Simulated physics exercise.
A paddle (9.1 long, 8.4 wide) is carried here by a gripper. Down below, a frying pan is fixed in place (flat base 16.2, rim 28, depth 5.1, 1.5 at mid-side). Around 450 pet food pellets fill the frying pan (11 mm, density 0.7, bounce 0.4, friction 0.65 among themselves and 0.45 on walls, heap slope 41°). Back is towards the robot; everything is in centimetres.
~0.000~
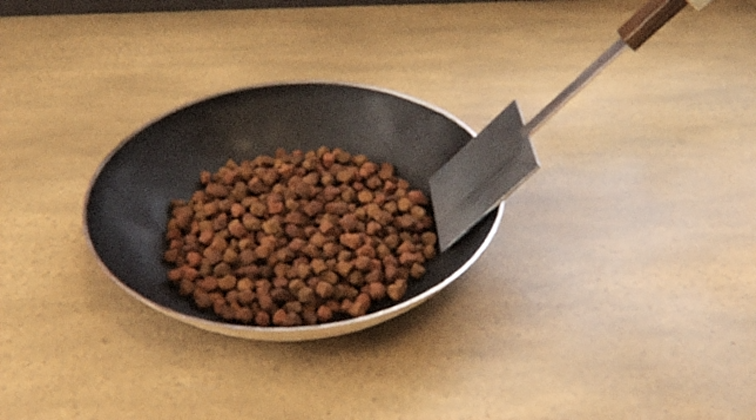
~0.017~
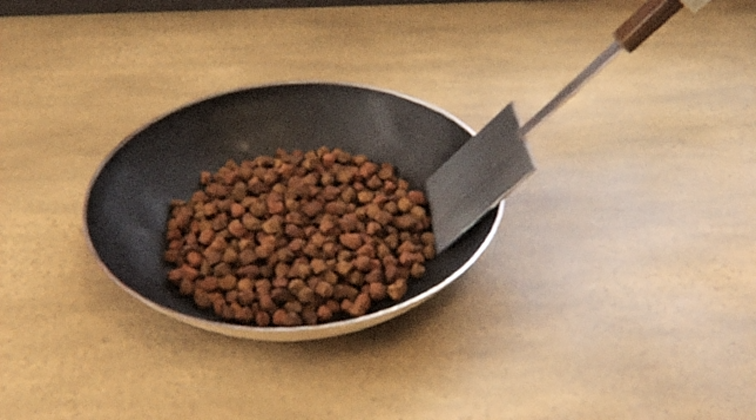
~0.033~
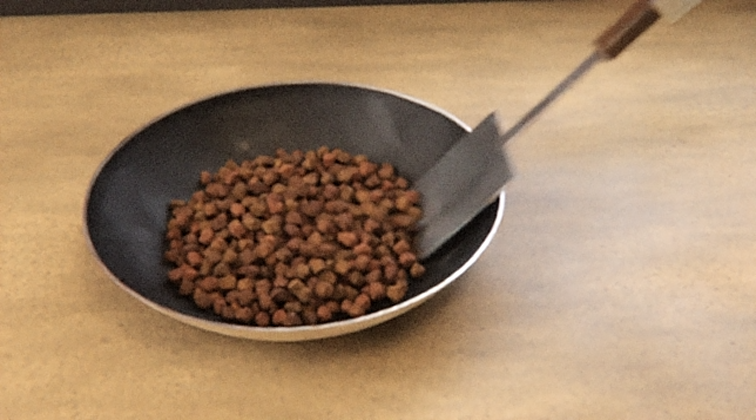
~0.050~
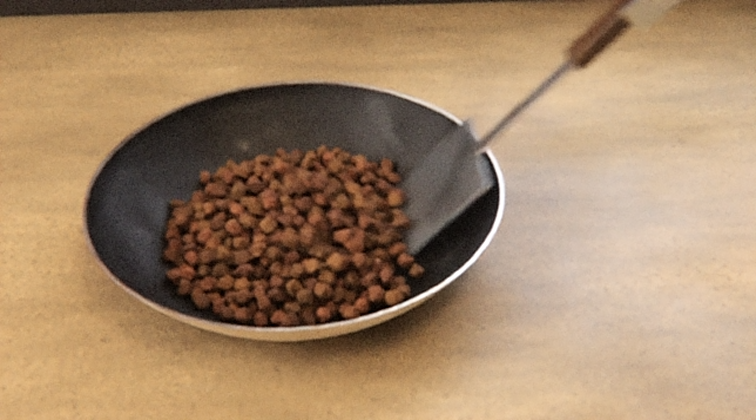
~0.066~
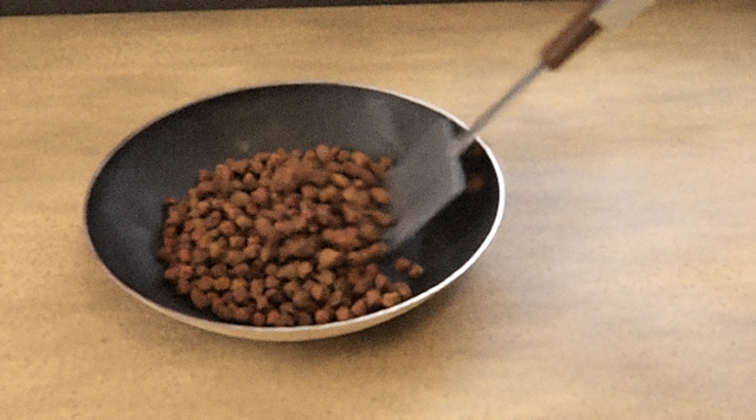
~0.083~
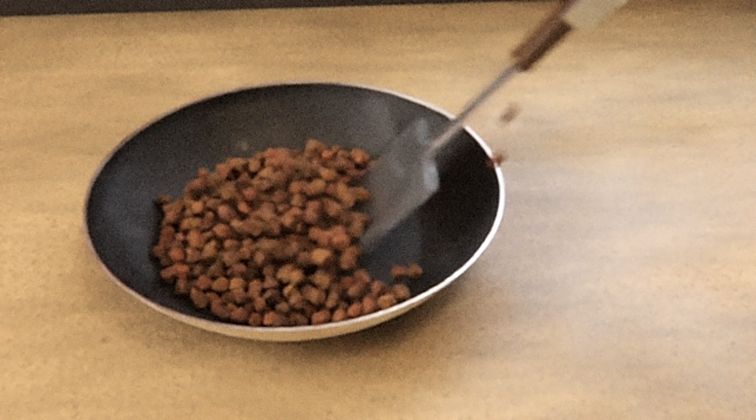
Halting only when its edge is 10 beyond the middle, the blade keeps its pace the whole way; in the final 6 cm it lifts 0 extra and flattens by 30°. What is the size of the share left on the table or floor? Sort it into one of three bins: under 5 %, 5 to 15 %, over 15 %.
Bin: Over 15 %.
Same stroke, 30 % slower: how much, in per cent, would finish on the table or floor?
15 per cent, about.
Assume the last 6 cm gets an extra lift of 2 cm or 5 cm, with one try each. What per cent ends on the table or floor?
Near 30 and 30 percent respectively.
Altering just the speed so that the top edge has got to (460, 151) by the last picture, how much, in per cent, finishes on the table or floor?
I'd say around 10 per cent.
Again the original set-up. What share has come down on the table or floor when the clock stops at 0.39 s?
Share at that moment: About 15 %.
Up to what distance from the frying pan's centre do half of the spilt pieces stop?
That distance comes to about 24 cm.
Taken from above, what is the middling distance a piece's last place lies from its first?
The value is roughly 9 cm.
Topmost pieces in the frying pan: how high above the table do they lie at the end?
It reaches around 6.5 cm.
By 0.12 s, sloping 49°, highest piece 15 above the table; 452 in the frying pan, 2 on the blade or in flight.
By 0.16 s, sloping 40°, highest piece 19 above the table; 452 in the frying pan, 2 on the blade or in flight.
By 0.39 s, sloping 19°, highest piece 14 above the table; 361 in the frying pan, 67 on the table or floor, 26 on the blade or in flight.
By 1.44 s, sloping 19°, highest piece 7 above the table; 361 in the frying pan, 93 on the table or floor.
Final count, 361 in the frying pan, 93 on the table or floor. That is 20 % on the table or floor.
